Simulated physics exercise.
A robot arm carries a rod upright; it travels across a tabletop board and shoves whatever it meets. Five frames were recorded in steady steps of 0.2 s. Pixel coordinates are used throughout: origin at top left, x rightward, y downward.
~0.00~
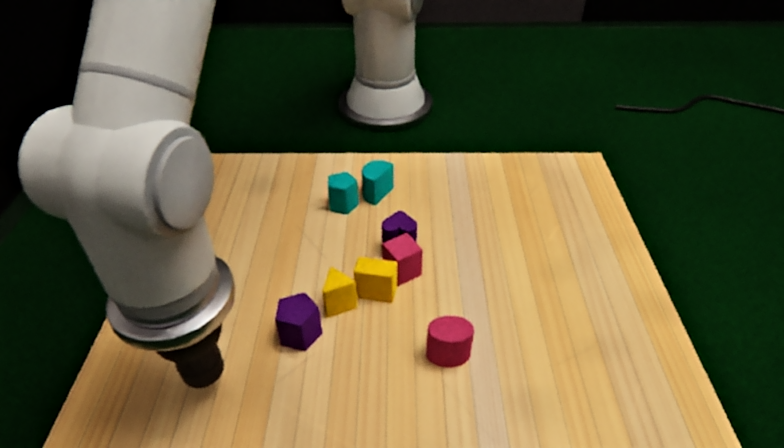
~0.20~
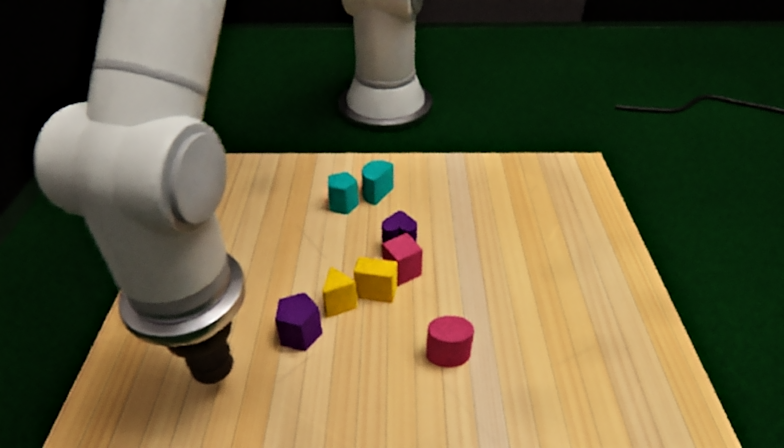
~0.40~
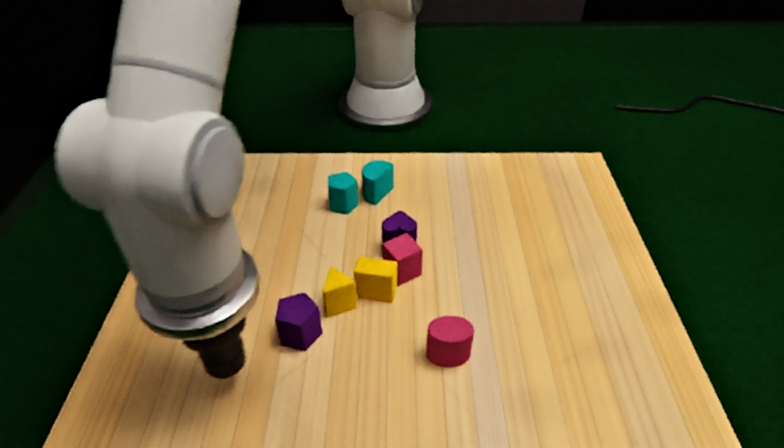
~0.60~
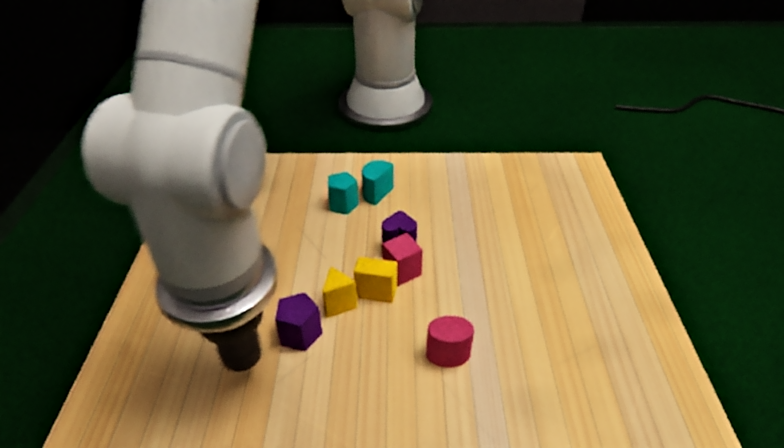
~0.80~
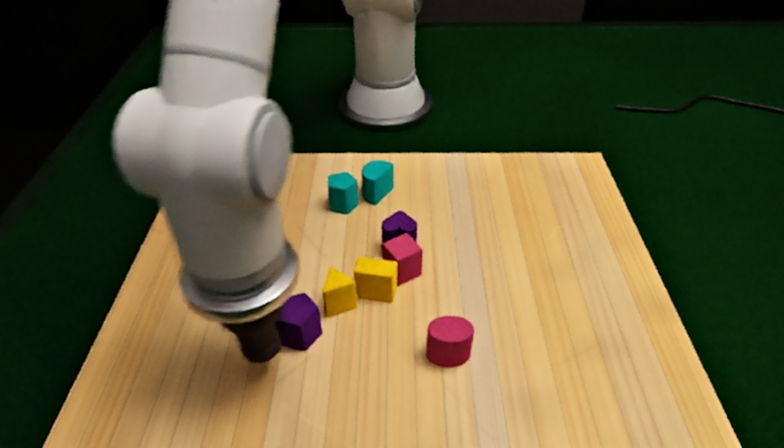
A robot arm moves right across the wooden board to the purple block's left side.
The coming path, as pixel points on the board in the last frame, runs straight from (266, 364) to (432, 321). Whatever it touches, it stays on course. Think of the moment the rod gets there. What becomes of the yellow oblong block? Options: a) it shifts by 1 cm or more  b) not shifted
b - not shifted.
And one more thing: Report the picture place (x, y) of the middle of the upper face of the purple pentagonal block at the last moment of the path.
The middle of its upper face will lie at (318, 292).
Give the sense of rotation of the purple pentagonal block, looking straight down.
Counter-clockwise, from overhead.
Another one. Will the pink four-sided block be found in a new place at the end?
My answer is no.
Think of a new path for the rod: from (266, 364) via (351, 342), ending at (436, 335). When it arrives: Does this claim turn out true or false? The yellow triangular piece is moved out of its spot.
Answer: True.
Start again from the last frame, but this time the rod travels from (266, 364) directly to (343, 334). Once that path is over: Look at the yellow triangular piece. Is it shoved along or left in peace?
It is moved from its place.
What follows on the original path. One third of the way, rod at (322, 332); purple pentagonal block at (318, 292), turned 40° anticlockwise; yellow triangular piece at (342, 270), turned 20° clockwise.
Two thirds of the way, rod at (380, 318); purple pentagonal block at (318, 292), turned 40° anticlockwise; yellow triangular piece at (342, 270), turned 20° clockwise.
At the end, rod at (433, 304); purple pentagonal block at (318, 292), turned 40° anticlockwise; yellow triangular piece at (342, 270), turned 20° clockwise; yellow oblong block in place; pink four-sided block in place.
